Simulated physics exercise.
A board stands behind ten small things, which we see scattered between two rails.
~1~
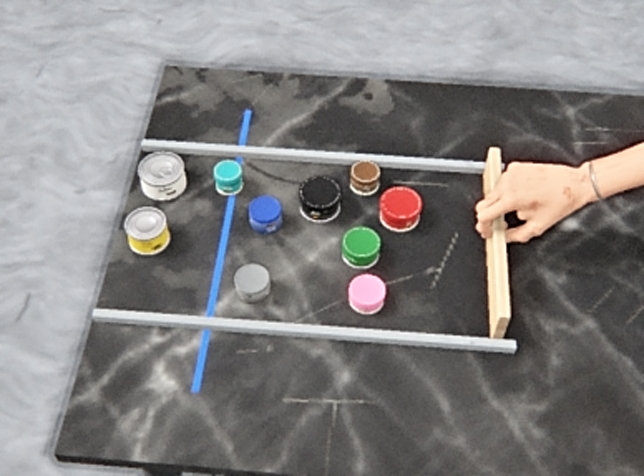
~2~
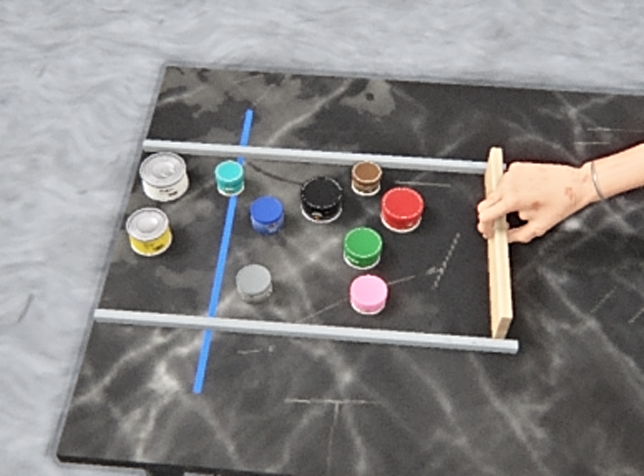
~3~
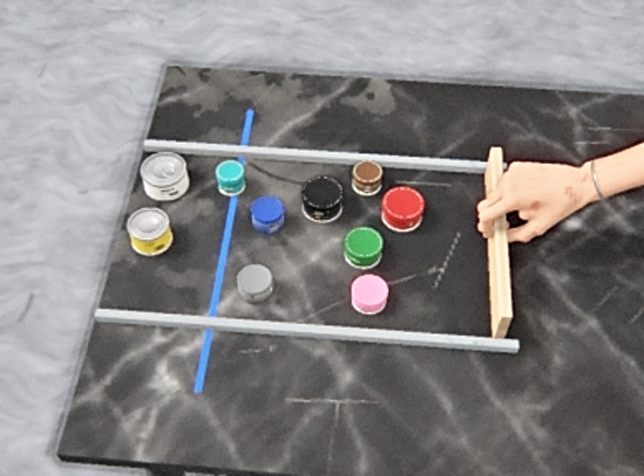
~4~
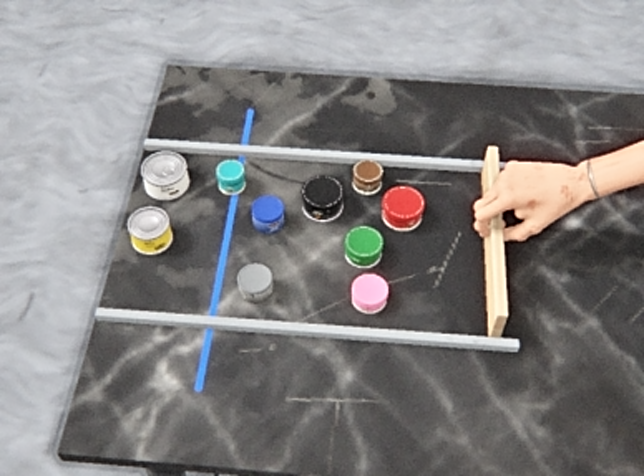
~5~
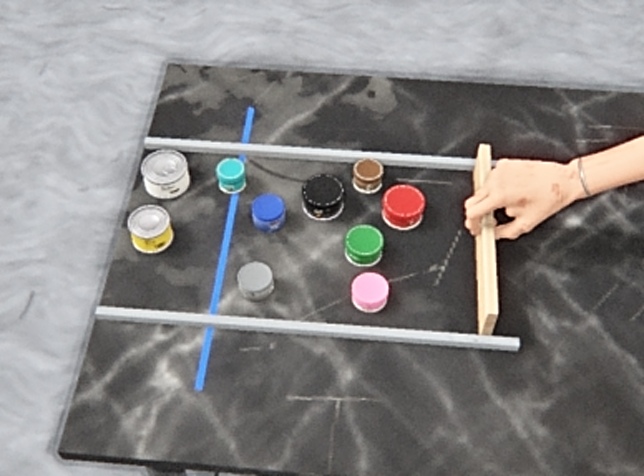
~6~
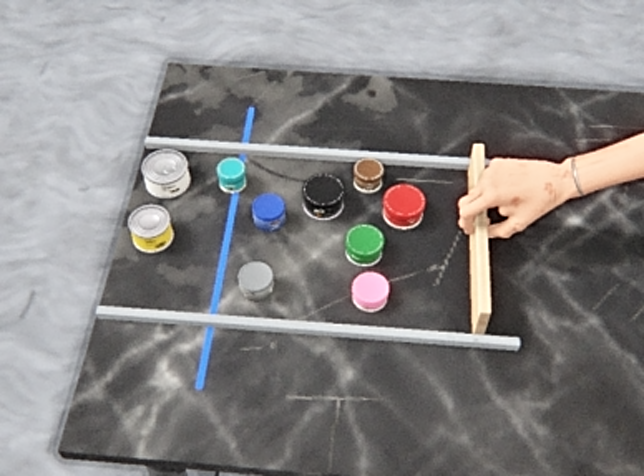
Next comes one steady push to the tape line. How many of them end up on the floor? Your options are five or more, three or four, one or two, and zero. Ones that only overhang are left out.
My pick is zero.
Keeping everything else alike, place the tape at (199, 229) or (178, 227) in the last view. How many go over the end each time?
1 and 2.
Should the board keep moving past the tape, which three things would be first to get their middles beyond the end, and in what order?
They are the white tin, then the yellow pot, then the black pot.
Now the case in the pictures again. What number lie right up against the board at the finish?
At rest, 4 are in contact.
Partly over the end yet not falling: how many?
The number is 1.
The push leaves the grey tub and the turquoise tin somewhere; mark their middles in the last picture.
Near (168, 273) and (197, 158).
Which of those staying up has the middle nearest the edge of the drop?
The white tin finishes nearest.
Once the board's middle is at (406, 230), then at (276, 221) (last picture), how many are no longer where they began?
The count reaches 1 first and 8 second.
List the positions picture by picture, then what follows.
The first picture shows yellow pot (148, 231); white tin (163, 176); turquoise tin (229, 178); board (496, 239); tape (225, 234).
The second picture shows white tin (165, 177); green pot (363, 249).
The third picture shows turquoise tin (231, 179); grey tub (255, 284).
The fourth picture shows yellow pot (150, 231); red pot (403, 209).
The fifth picture shows white tin (166, 175); blue tub (269, 214).
The sixth picture shows yellow pot (151, 229); white tin (166, 174); turquoise tin (232, 176); board (479, 235); tape (229, 231).
Soon after, none off yet; yellow pot at rest near (151, 229); white tin at rest near (166, 174); turquoise tin at rest near (232, 176).
After that, none off yet; yellow pot at rest near (151, 229); white tin at rest near (166, 174); turquoise tin moving near (226, 174).
In the end, the number that fall off is zero.
